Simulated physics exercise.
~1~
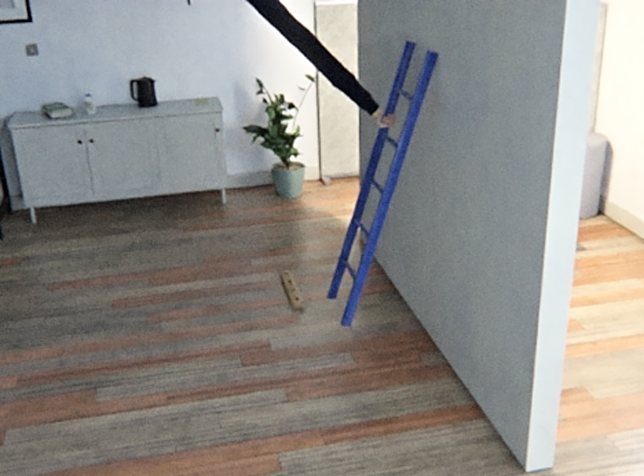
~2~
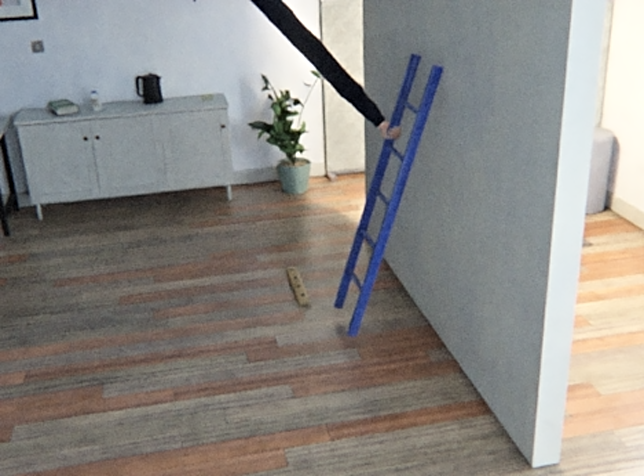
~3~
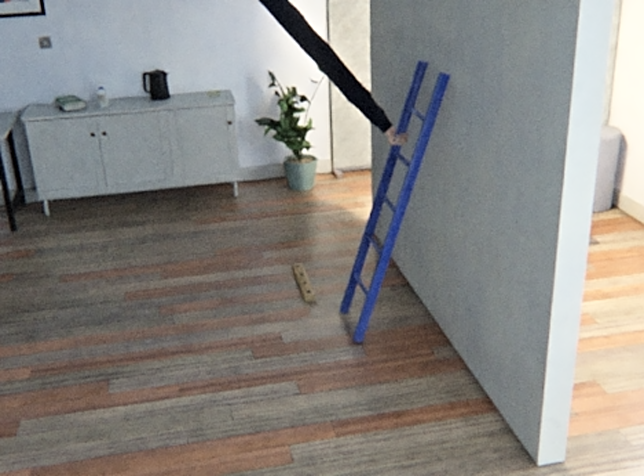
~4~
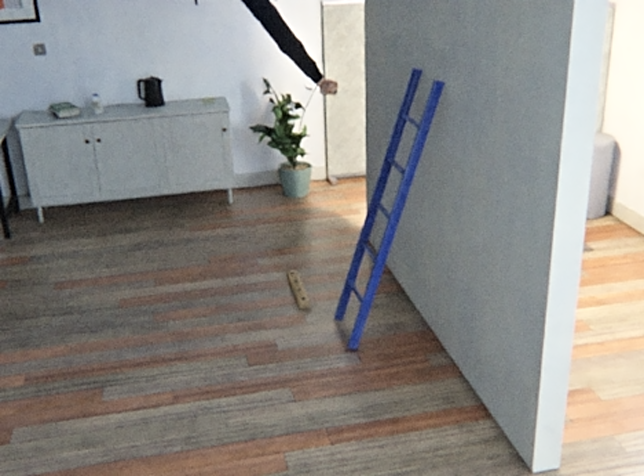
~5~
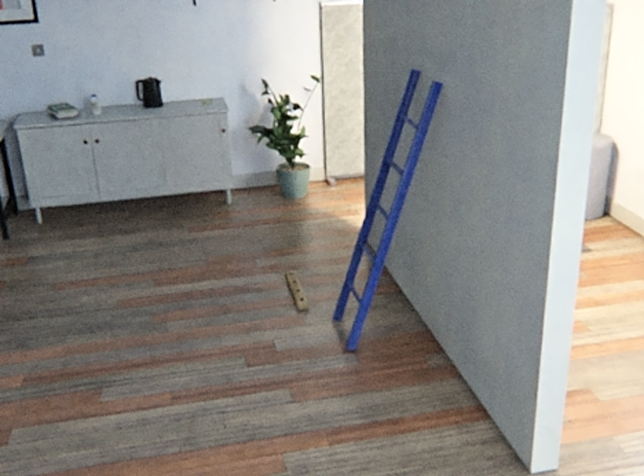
The clip opens on a room with striped wooden flooring, where a hand at the end of a dark-sleeved arm holds a blue ladder near a grey partition wall. A pale cabinet with a black kettle and a potted plant stand behind, and a small wooden batten lies on the floor to the left of the ladder. The hand guides the ladder down a little as it leans against the wall. Then the fingers let go, and the arm draws back up and out of view. The ladder stays leaning against the wall, at rest.
